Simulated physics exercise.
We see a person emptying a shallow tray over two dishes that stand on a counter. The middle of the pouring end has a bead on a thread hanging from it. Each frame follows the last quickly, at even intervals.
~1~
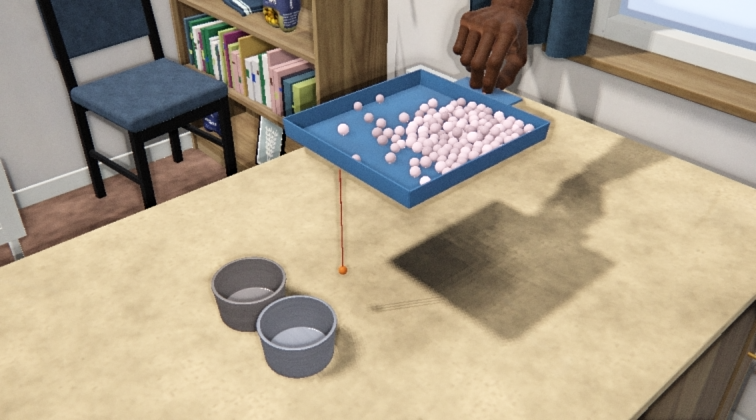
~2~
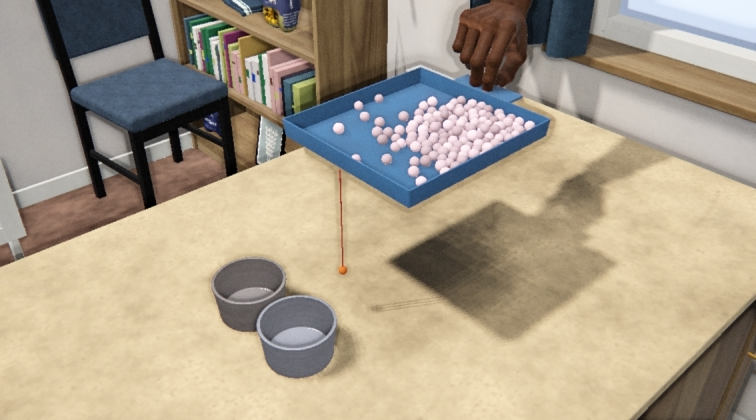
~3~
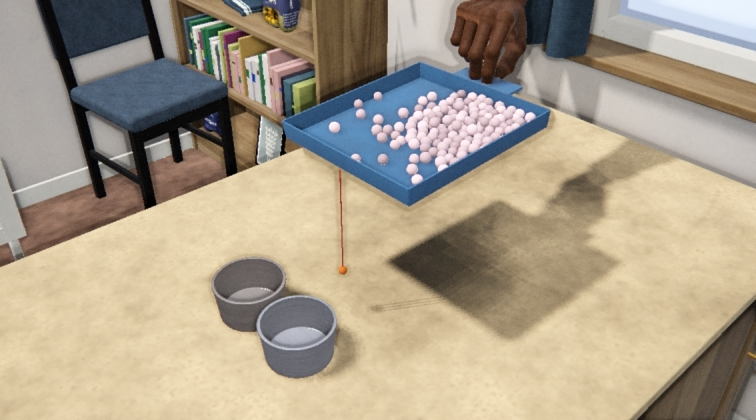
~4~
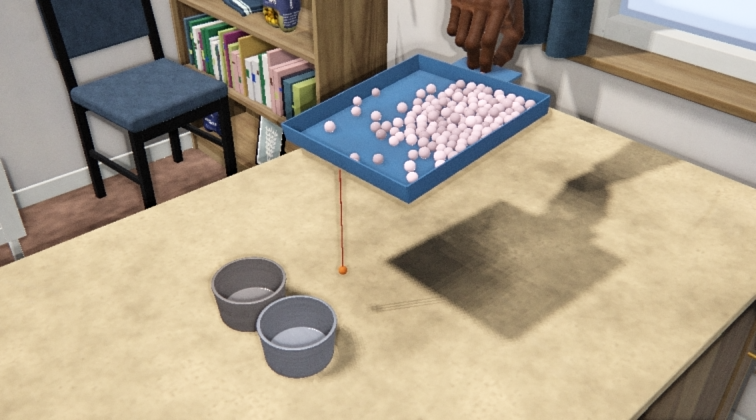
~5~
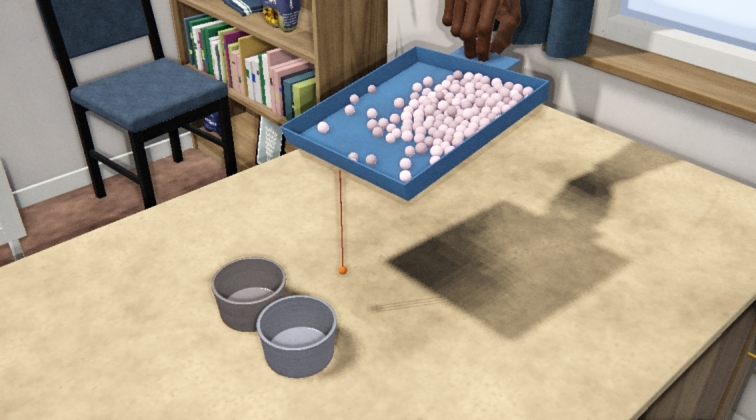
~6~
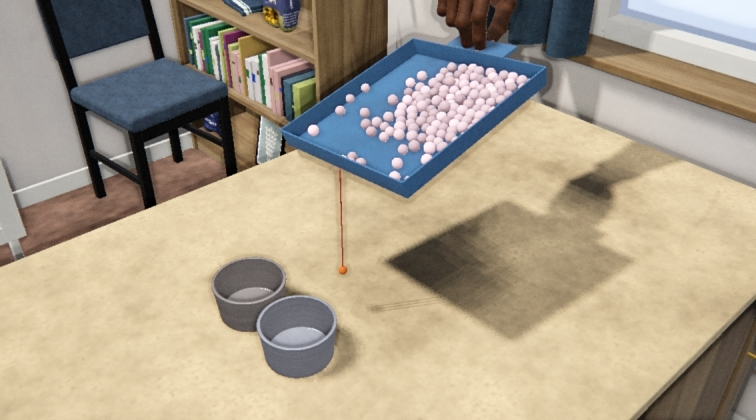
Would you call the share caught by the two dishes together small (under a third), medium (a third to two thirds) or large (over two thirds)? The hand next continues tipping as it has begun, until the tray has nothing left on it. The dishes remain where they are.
Small.
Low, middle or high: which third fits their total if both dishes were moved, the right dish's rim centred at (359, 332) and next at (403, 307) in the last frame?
In order of the places: Less than a third, then less than a third.
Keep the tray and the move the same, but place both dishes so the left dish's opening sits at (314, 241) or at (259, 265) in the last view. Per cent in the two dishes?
Trial 1 around 30 percent, trial 2 around 40 percent.
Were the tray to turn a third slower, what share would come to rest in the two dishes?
It would be close to 20 per cent.
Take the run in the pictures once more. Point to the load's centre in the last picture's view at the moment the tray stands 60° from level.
Near (328, 128).
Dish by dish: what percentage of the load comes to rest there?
Left dish 10 per cent; right dish 0 per cent.
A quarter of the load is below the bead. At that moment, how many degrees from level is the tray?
It is at around 100 degrees by then.
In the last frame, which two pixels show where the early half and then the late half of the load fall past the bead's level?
Points: About (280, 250), then about (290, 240).
Soon, tray tipped steeply; nearly all on the tray; a stray few in the left dish; a stray few outside both; a stray few in the air.
A while on, tray tipped right over; about half on the tray; a small part in the left dish; a small part outside both; about a quarter in the air.
Towards the end, tray tipped past a quarter turn; a stray few in the right dish; a small part in the left dish; most outside both.
Finally, tray tipped past a quarter turn; a stray few in the right dish; a small part in the left dish; most outside both.
